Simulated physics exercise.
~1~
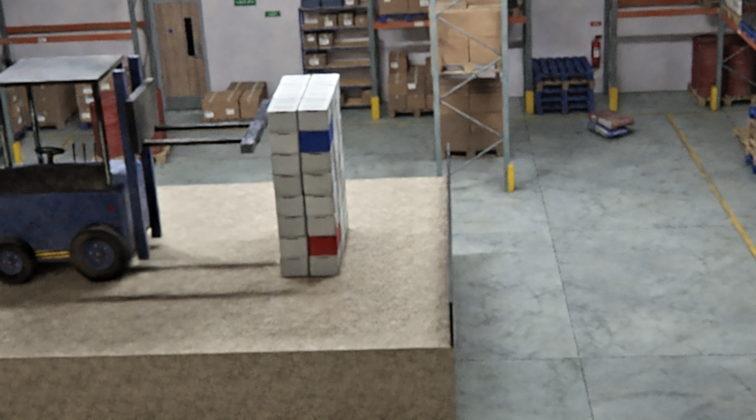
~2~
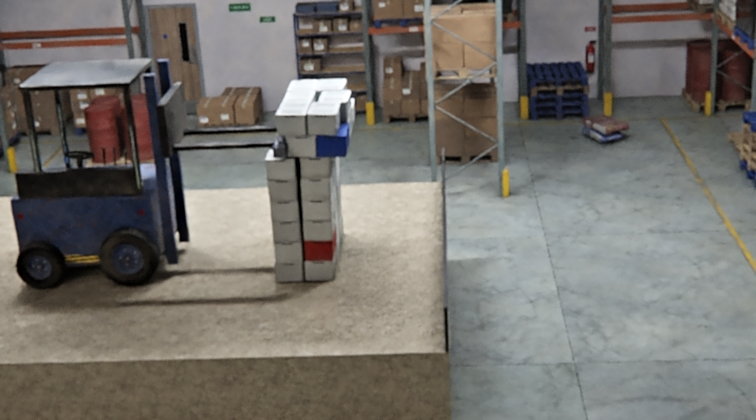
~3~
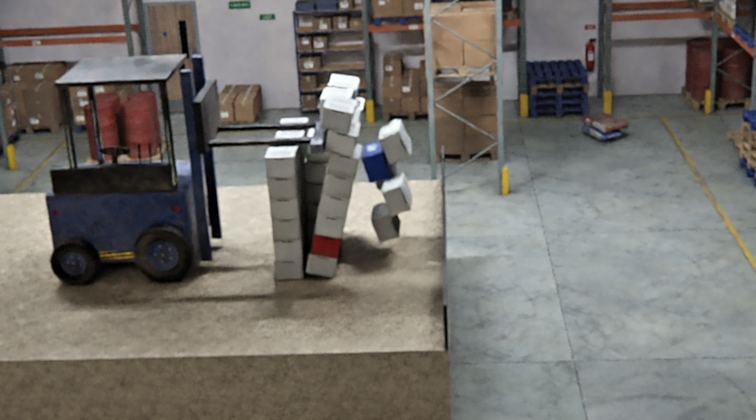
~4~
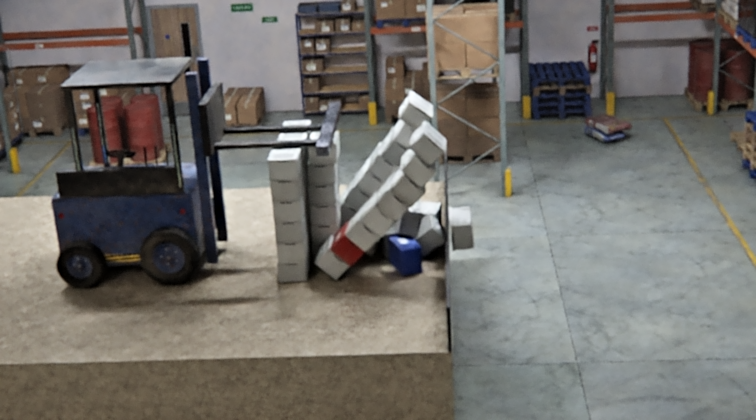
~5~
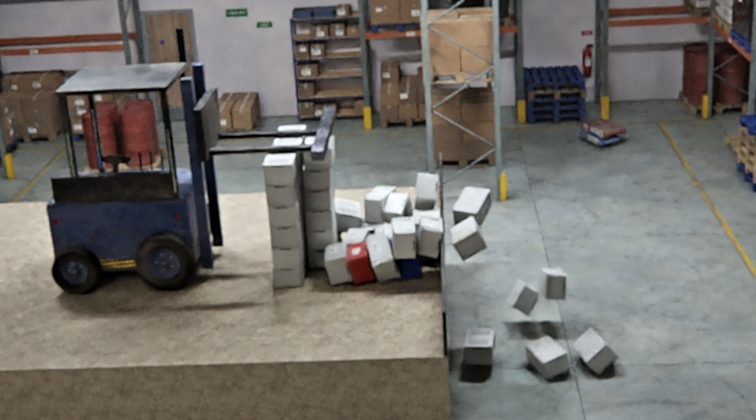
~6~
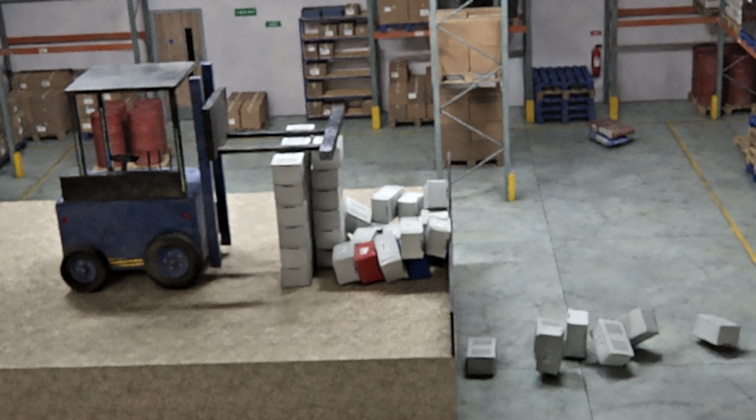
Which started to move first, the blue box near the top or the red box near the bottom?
The blue box moved first, shoved to the right with the top of the stack while the red box was still in place. The red one only began to shift and tip afterwards.
